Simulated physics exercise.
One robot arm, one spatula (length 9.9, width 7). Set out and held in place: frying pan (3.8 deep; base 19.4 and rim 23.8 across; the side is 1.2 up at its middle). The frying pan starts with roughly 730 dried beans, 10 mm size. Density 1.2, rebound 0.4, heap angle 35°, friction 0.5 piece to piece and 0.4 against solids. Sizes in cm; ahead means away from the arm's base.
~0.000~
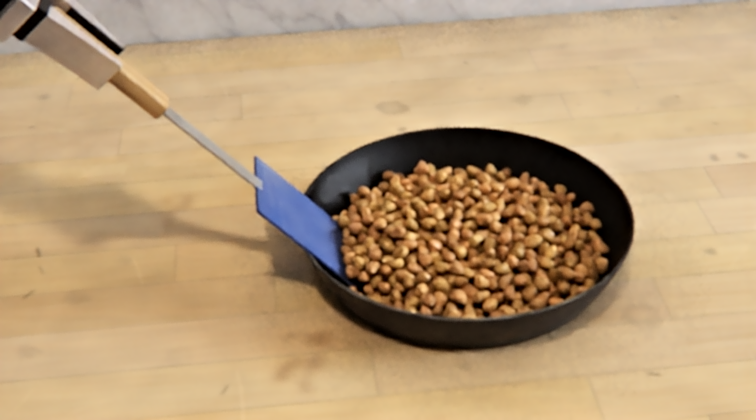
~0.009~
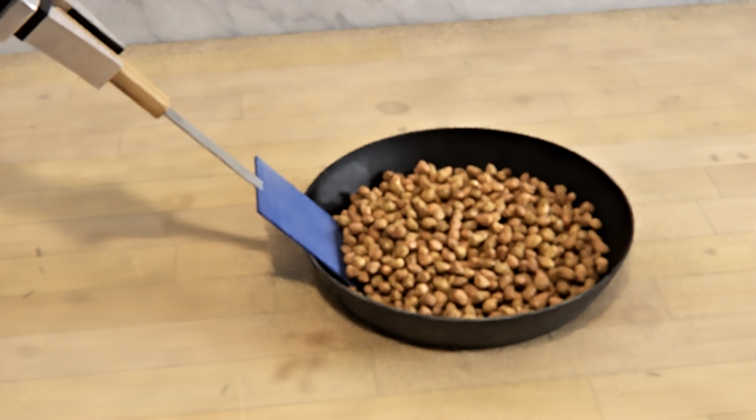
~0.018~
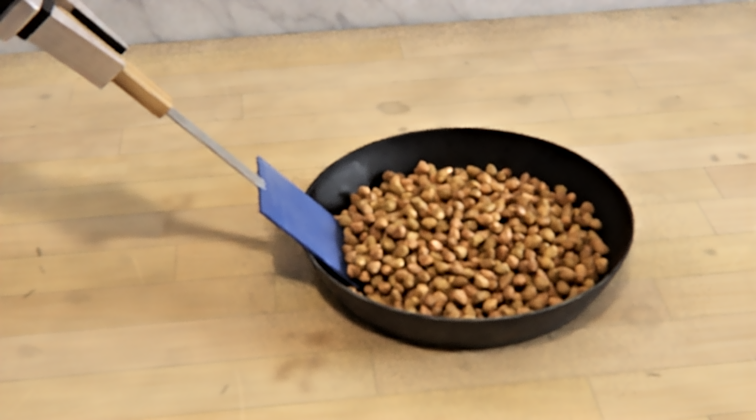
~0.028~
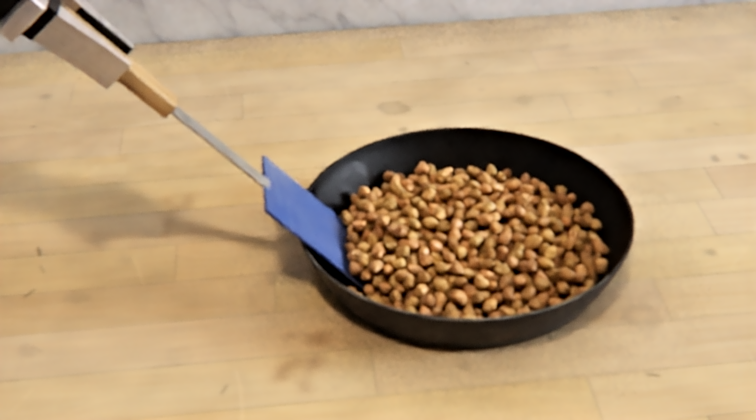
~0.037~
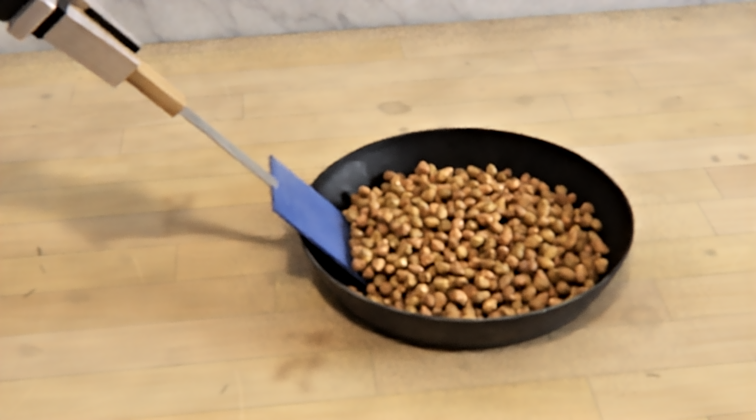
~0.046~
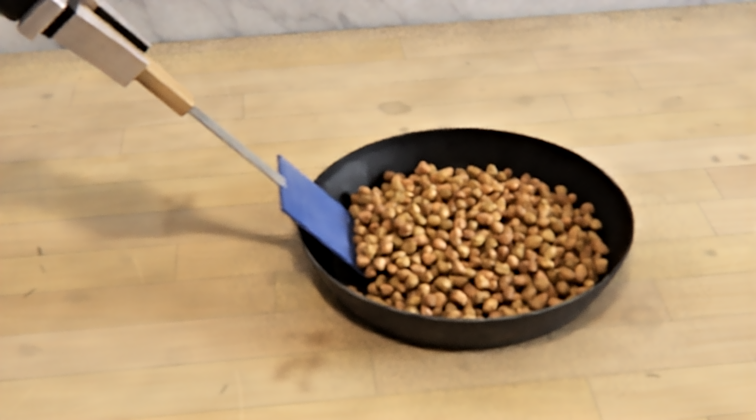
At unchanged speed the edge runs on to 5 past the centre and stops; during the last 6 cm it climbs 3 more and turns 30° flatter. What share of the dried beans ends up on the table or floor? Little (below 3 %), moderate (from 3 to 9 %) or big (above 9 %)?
Share on the table or floor: Little (below 3 %).
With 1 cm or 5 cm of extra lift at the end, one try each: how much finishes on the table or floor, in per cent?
Some 0 and 5 per cent.
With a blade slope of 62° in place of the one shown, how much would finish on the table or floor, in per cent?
Then about 0 per cent.
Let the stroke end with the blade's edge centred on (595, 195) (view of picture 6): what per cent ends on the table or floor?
About 20 per cent.
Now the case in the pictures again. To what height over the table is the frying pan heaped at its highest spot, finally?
Roughly 5.0 cm.
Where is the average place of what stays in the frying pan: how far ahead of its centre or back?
Roughly 3.5 cm ahead.
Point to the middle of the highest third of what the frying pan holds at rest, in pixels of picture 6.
At about (557, 216).
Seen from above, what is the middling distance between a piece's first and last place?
Some 2 cm.
After 0.11 s, sloping 49°, highest piece 5 above the table; 727 in the frying pan.
After 0.18 s, sloping 36°, highest piece 6 above the table; 727 in the frying pan.
After 0.41 s, sloping 19°, highest piece 6 above the table; 722 in the frying pan, 4 on the table or floor, 1 on the blade or in flight.
After 1.46 s, sloping 19°, highest piece 5 above the table; 722 in the frying pan, 5 on the table or floor.
In the end, 722 in the frying pan, 5 on the table or floor. That is 1 % on the table or floor.
